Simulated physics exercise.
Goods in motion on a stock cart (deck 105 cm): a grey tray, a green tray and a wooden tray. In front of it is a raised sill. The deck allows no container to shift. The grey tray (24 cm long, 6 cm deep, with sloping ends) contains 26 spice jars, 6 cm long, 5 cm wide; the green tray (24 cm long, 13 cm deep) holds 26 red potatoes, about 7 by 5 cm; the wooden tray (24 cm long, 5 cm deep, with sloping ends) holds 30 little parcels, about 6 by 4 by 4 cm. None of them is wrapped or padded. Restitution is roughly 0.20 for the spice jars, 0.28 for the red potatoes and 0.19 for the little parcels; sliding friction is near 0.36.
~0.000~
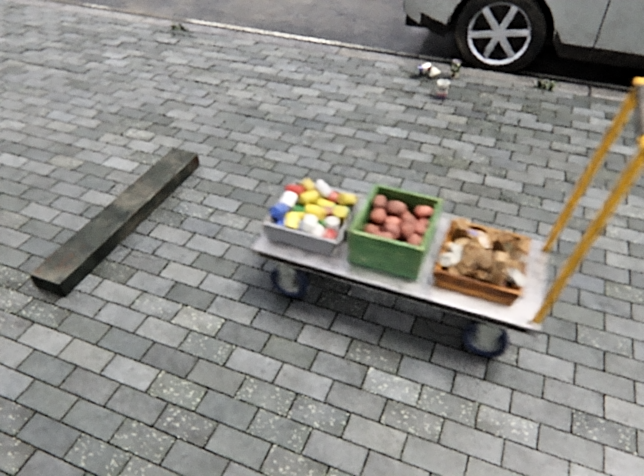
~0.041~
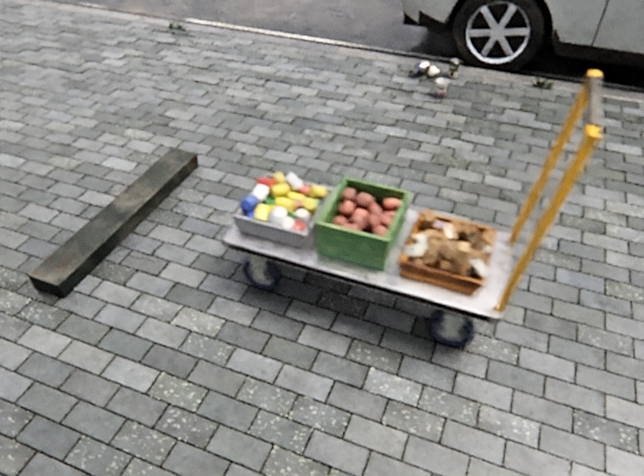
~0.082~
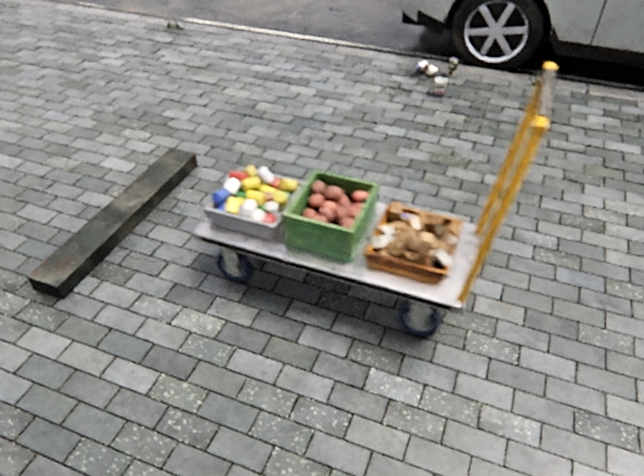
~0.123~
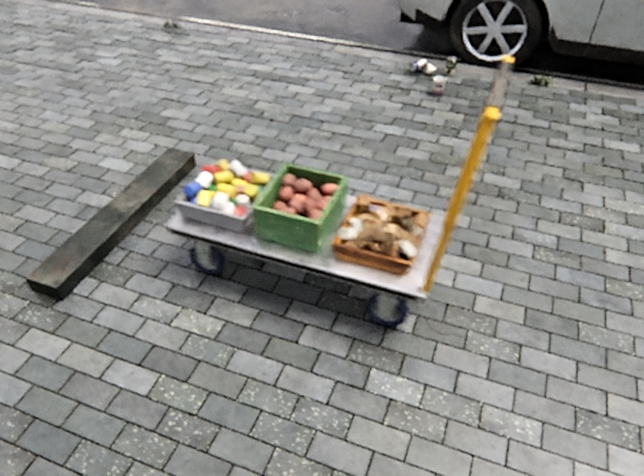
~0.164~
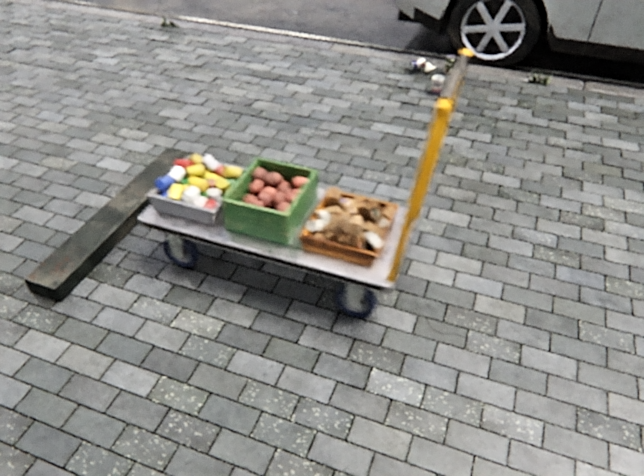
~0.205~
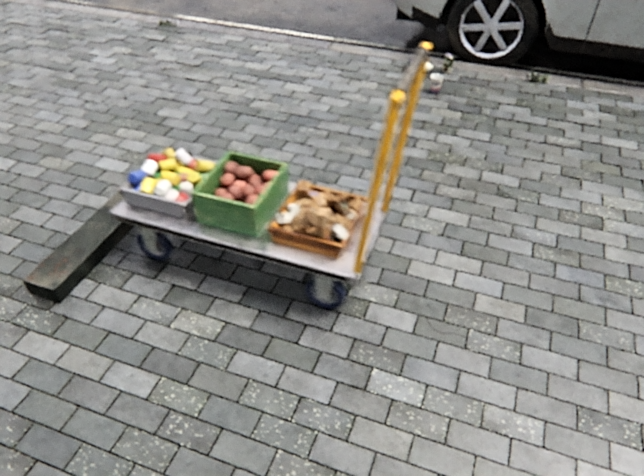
The footage shows a flat cart with a yellow handle carrying a grey tray of colourful items, a green tray of reddish round produce and a wooden tray of small brownish items, rolling left across grey paving toward a dark beam.
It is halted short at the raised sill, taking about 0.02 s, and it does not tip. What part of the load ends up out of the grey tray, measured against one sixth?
The grey tray loses more than one sixth of its load.
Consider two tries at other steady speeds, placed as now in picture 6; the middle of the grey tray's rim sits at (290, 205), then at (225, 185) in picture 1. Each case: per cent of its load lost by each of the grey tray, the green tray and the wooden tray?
Try by try, the grey tray would lose 30 then 10 per cent, the green tray 10 then 0 per cent, and the wooden tray 30 then 10 per cent.
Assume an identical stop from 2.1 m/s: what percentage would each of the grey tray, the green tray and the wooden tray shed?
Grey tray 30 %, green tray 0 %, wooden tray 20 %.
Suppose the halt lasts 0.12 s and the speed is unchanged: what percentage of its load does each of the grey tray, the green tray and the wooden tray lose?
In that case grey tray 30, green tray 0 and wooden tray 20 per cent.
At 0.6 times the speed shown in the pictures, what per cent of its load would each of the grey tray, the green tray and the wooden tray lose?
Then the grey tray sheds 30 per cent, the green tray 0 per cent, and the wooden tray 10 per cent.
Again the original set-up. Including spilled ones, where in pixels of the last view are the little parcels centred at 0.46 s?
Centre: Around (268, 200) px.
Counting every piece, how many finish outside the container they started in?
About 25 pieces.
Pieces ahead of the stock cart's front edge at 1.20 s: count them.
Count: Approx. 12.
After 0.24 s, the wheels strike.
After 0.34 s, the grey tray is down by 6 of 26, the green tray has all 26 and the wooden tray is down by 3 of 30.
After 0.46 s, the grey tray is down by 9 of 26, the green tray is down by 2 of 26 and the wooden tray is down by 9 of 30.
After 0.69 s, the grey tray is down by 11 of 26, the green tray is down by 2 of 26 and the wooden tray is down by 12 of 30.
Final count (at 1.20 s), the grey tray is down by 11 of 26, the green tray is down by 2 of 26 and the wooden tray is down by 12 of 30. Asked share, 11 of 26, 42 per cent.
